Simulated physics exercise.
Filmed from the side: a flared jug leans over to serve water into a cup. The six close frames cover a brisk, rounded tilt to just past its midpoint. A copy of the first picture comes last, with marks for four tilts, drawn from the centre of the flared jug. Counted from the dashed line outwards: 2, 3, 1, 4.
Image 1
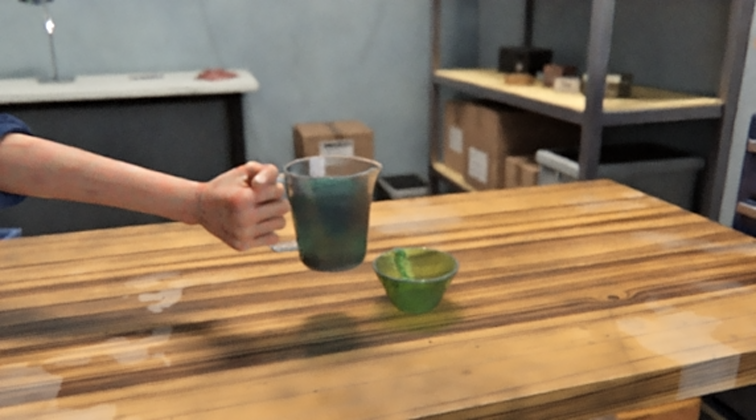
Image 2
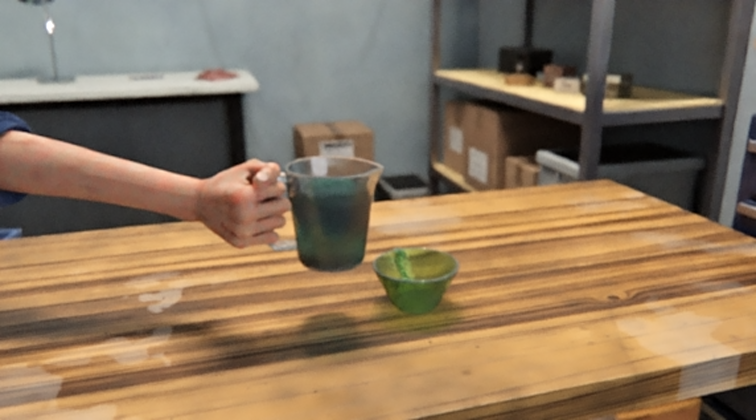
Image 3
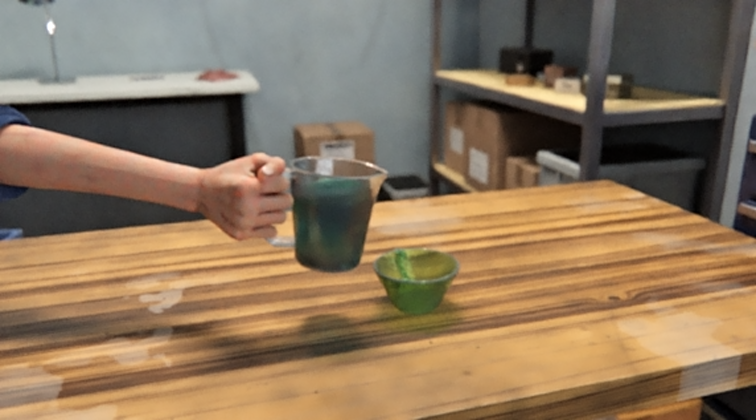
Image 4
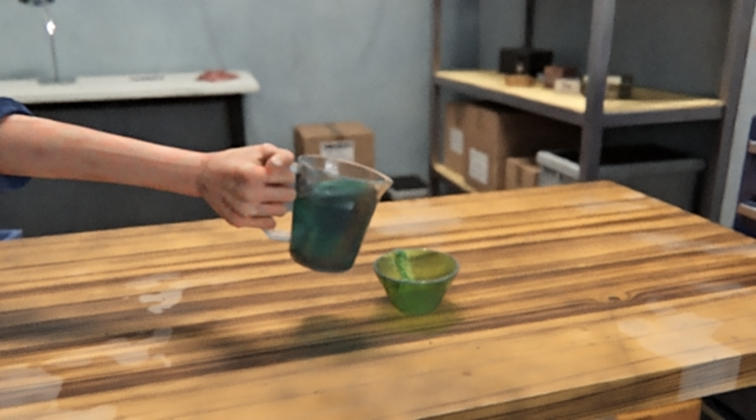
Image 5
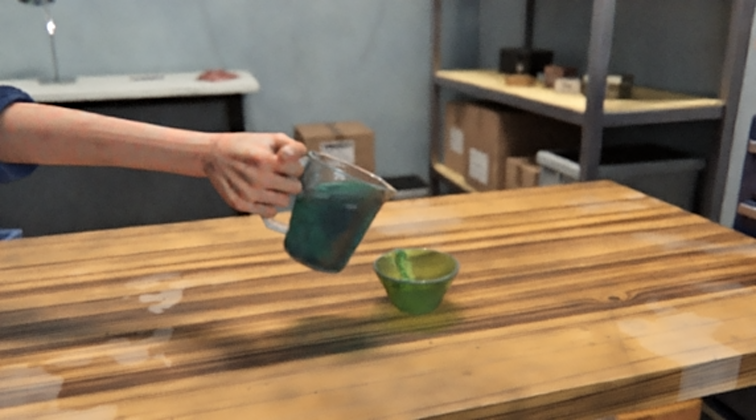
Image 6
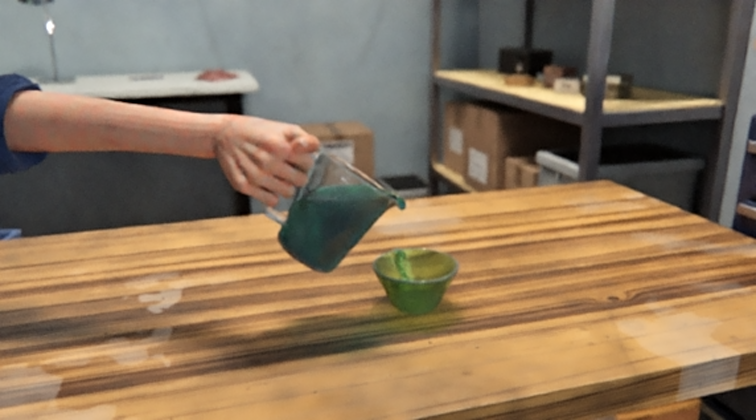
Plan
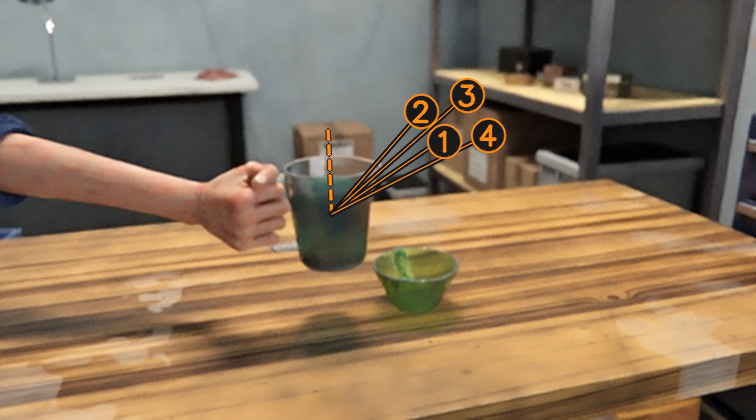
A hand tilts a clear jug of dark teal liquid rightward until liquid reaches over its lip.
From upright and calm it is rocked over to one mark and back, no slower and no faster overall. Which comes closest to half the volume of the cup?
It is 3.
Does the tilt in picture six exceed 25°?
Yes, it does.
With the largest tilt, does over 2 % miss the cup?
Yes.
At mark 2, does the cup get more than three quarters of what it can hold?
No, it does not.
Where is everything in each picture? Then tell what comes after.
Upright, lip at (380, 165); rim of the cup round (416, 263); nothing has left yet.
Upright, lip at (382, 167); nothing has left yet.
Tipped about 7°, lip at (386, 172); nothing has left yet.
Tipped about 16°, lip at (391, 180); nothing has left yet.
Tipped about 26°, lip at (395, 190); nothing has left yet.
Tipped about 37°, lip at (397, 202); water is over the lip, down to (397, 202).
On the marked copy, 1 at (428, 148); 2 at (410, 124); 3 at (453, 106); 4 at (473, 142).
With 1, the cup ends with about 62 % of what it can hold; 10 % of the water is spilt.
With 2, the cup ends with about 30 % of what it can hold.
With 3, the cup ends with about 47 % of what it can hold; 4 % of the water is spilt.
With 4, the cup ends with about 78 % of what it can hold; 17 % of the water is spilt.
